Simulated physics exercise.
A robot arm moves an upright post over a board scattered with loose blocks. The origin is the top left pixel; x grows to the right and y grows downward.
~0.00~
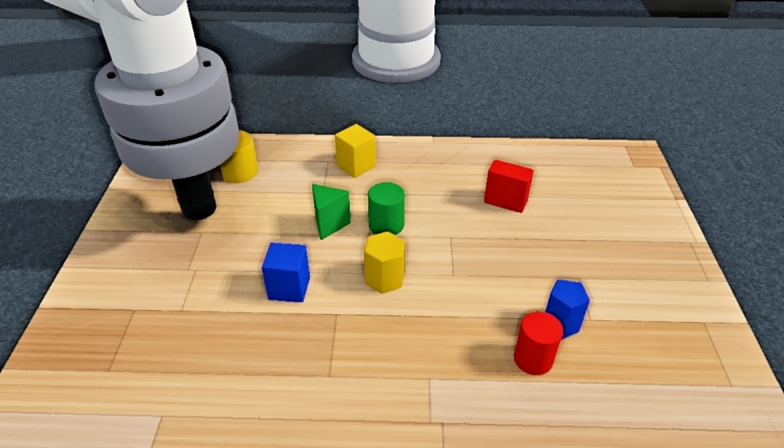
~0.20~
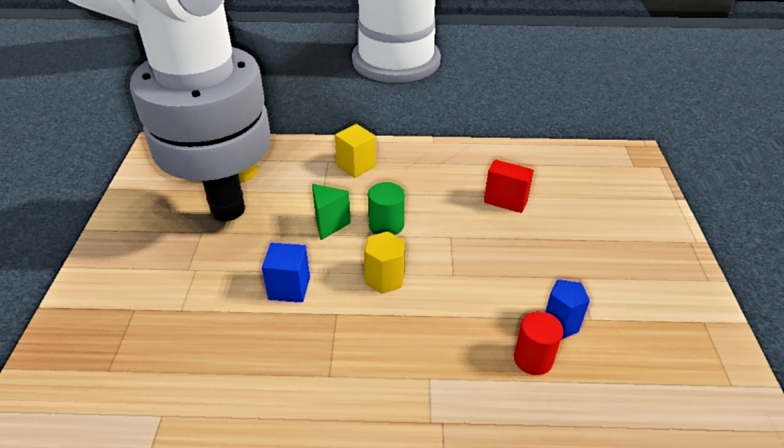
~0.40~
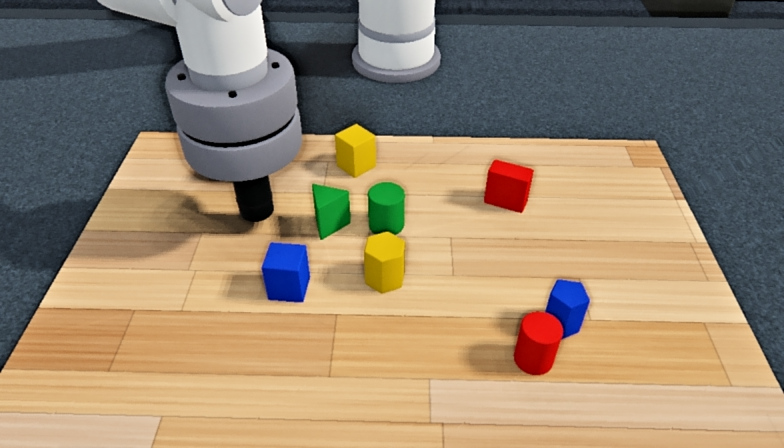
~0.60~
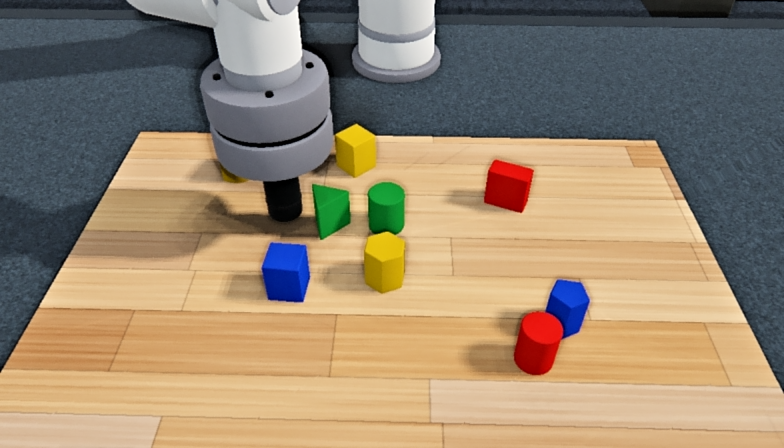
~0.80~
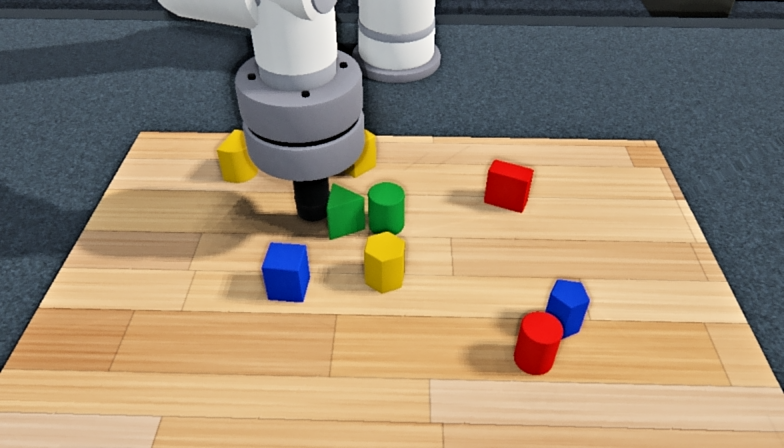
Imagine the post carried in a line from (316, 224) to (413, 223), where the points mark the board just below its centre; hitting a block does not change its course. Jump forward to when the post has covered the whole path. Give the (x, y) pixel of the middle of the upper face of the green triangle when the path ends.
It ends at (396, 212).
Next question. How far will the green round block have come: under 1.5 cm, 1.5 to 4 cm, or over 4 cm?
Over 4 cm.
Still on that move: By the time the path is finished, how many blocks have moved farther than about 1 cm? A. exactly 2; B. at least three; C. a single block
Letter A.
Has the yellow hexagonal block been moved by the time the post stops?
I expect not.
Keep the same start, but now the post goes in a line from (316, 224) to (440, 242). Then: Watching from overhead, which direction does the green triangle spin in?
The sense of turning is clockwise.
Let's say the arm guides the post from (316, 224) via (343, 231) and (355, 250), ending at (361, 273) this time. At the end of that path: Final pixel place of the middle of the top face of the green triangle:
The centre of its top face lies at (385, 214).
What follows on the original path. Halfway along, post (365, 211); green triangle (381, 208), turned 40° clockwise; green round block (407, 192).
At the end, post (413, 210); green triangle (396, 212), turned 80° clockwise; yellow hexagonal block unmoved; green round block (450, 193).
